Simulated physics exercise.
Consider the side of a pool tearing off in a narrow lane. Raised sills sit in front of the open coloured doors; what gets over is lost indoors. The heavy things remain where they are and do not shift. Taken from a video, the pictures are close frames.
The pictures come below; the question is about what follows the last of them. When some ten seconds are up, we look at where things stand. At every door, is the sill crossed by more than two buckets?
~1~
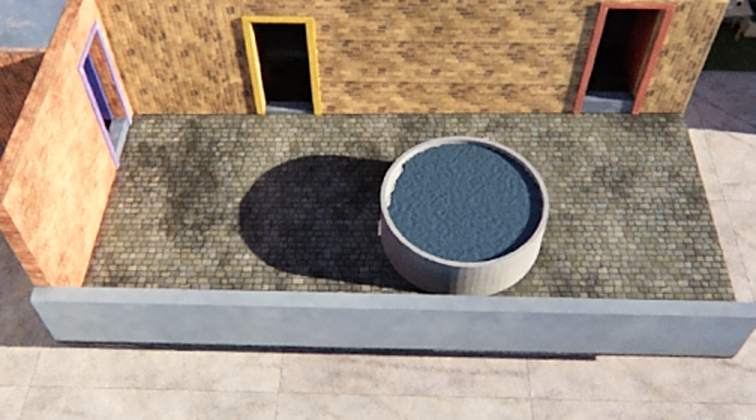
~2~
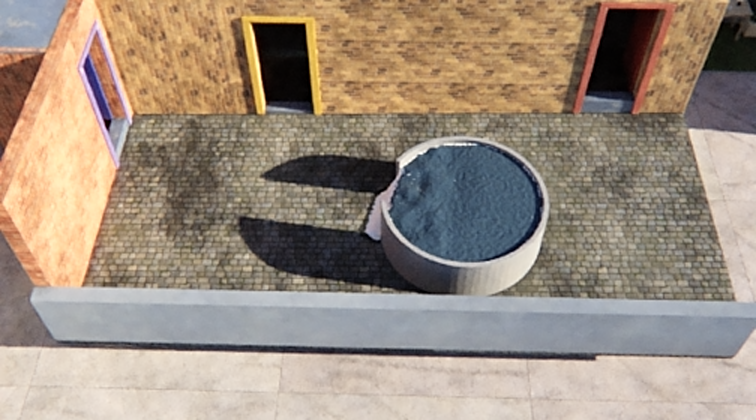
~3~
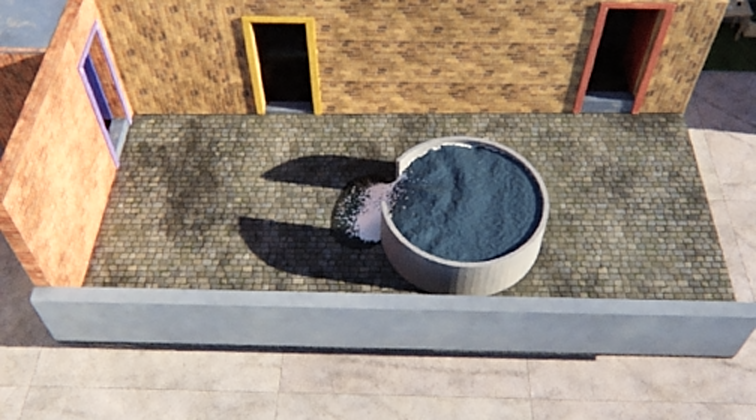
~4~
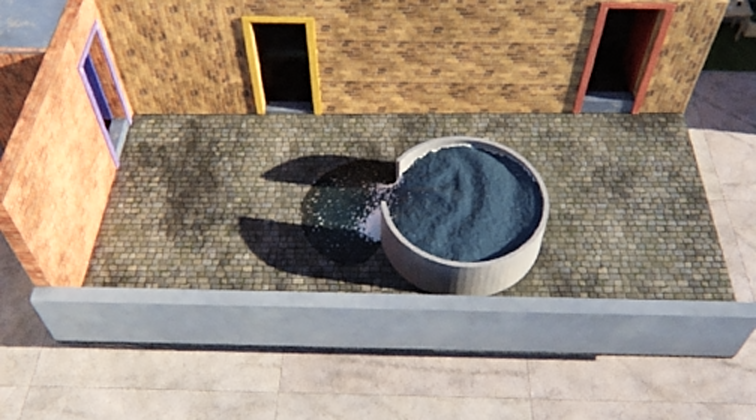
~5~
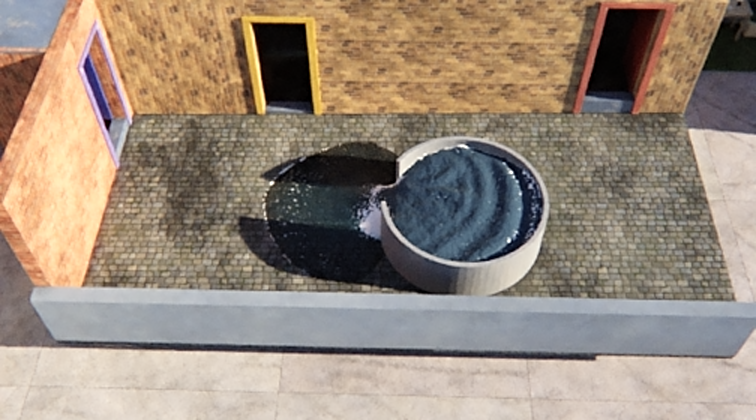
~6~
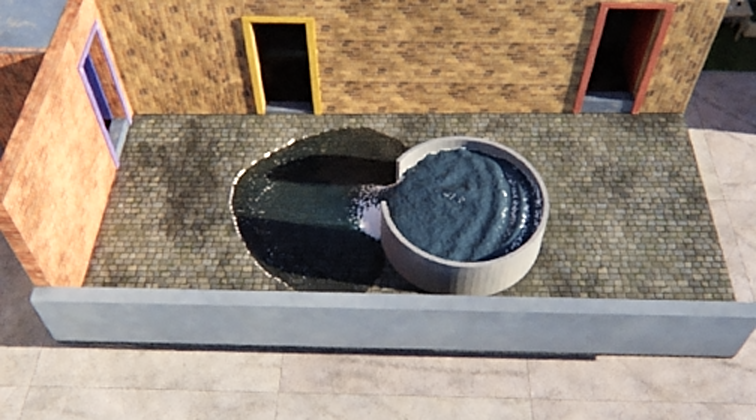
The yellow door: Yes; the red door: No; the blue door: Yes.
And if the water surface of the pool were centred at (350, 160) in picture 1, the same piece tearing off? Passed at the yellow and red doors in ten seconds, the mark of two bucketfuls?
The yellow door stays within the threshold, and the red door stays within the threshold.
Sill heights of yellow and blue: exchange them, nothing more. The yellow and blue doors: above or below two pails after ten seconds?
Then: The yellow one stays within the limit, the blue one exceeds the limit.
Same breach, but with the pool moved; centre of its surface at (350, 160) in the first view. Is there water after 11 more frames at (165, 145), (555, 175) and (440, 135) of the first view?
So, in the order given, I'd say soaked through, unaffected, unaffected.
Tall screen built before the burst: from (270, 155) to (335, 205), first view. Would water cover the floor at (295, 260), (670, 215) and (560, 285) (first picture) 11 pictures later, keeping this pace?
The first is inundated, the second still bare and the third still bare.
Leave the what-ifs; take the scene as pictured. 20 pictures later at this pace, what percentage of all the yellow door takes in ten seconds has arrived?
Something like 55 in a hundred.
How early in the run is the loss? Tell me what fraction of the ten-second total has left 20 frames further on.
Close to 55 per cent, I'd say.
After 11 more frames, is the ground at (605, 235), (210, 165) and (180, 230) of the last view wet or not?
Result, in order: Unflooded / waterlogged / waterlogged.
A moment on, water covers 45 % of the floor; the yellow door under two buckets in, the red door not reached, the blue door wet at the sill, nothing in.
Next, water covers 50 % of the floor; the yellow door over two buckets in, the red door not reached, the blue door under two buckets in.
Then, water covers 50 % of the floor; the yellow door far over two buckets in, the red door not reached, the blue door far over two buckets in.
Later, water covers 50 % of the floor; the yellow door far over two buckets in, the red door not reached, the blue door far over two buckets in.
In the end, water covers 60 % of the floor; the yellow door far over two buckets in, the red door not reached, the blue door far over two buckets in.
